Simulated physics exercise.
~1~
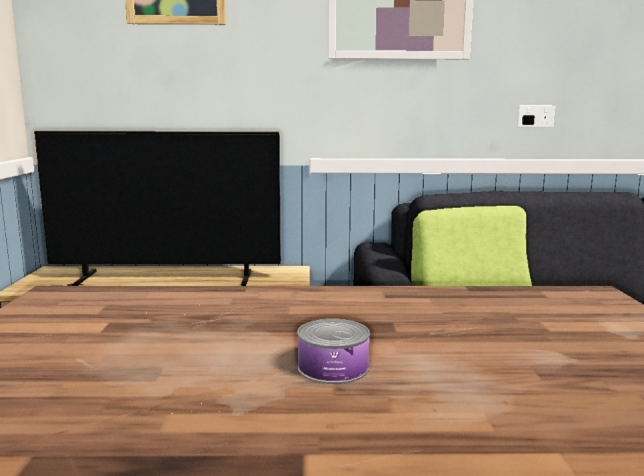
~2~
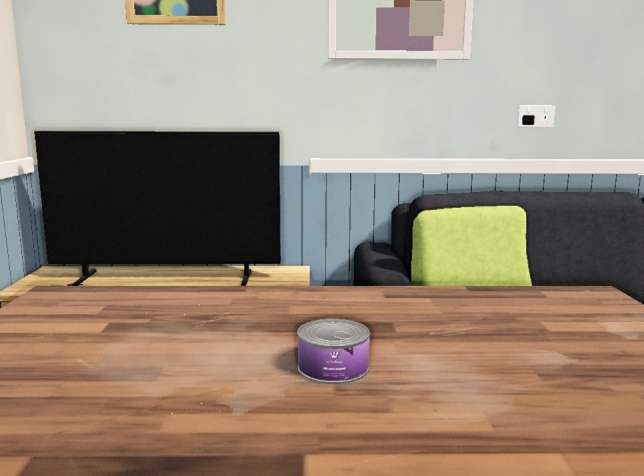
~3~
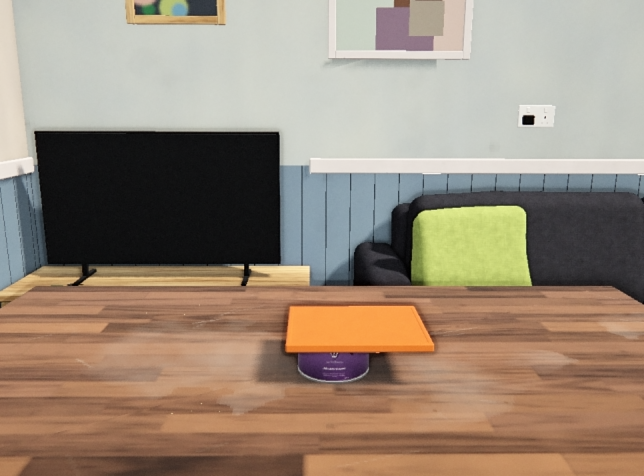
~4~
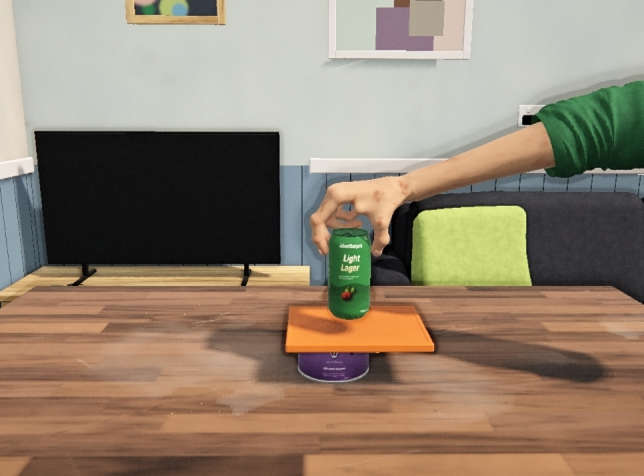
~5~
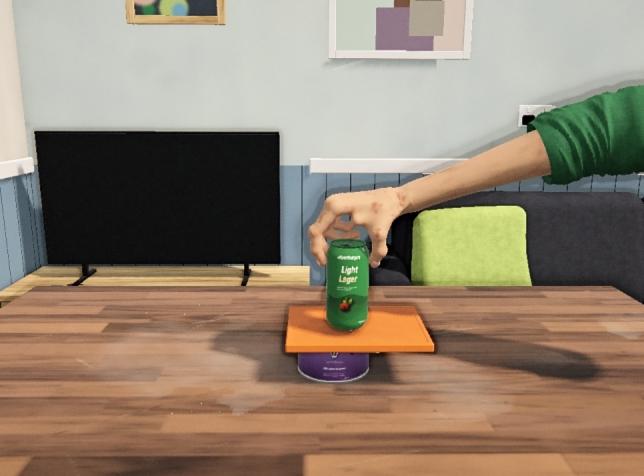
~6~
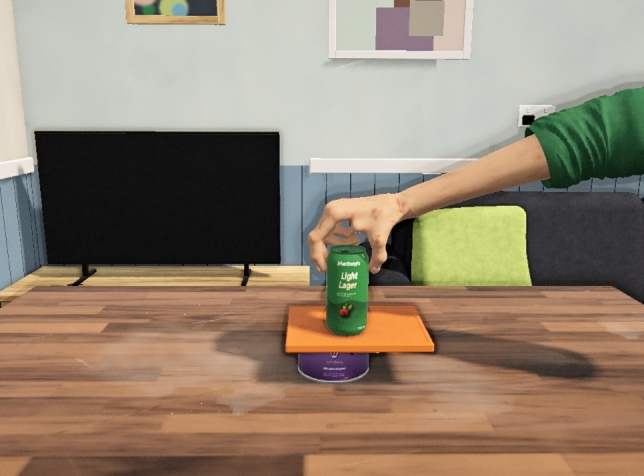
The video shows a purple tub on a wooden table, then an orange board appears on top of it. A hand in a green sleeve lowers a green can onto the board and keeps holding it.
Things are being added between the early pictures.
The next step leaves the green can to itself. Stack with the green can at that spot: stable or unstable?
Stable.
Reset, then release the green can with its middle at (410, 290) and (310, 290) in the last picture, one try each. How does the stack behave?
Well, the first time it goes over, and the second time it stays put.
Then, 0.40 s later than the last frame, all is still.
Then, 1.10 s later than the last frame, green can resting near (347, 291).
When it is over, all 3 as before. End places, in pixels of the last picture, green can near (347, 291). The stack stays up.
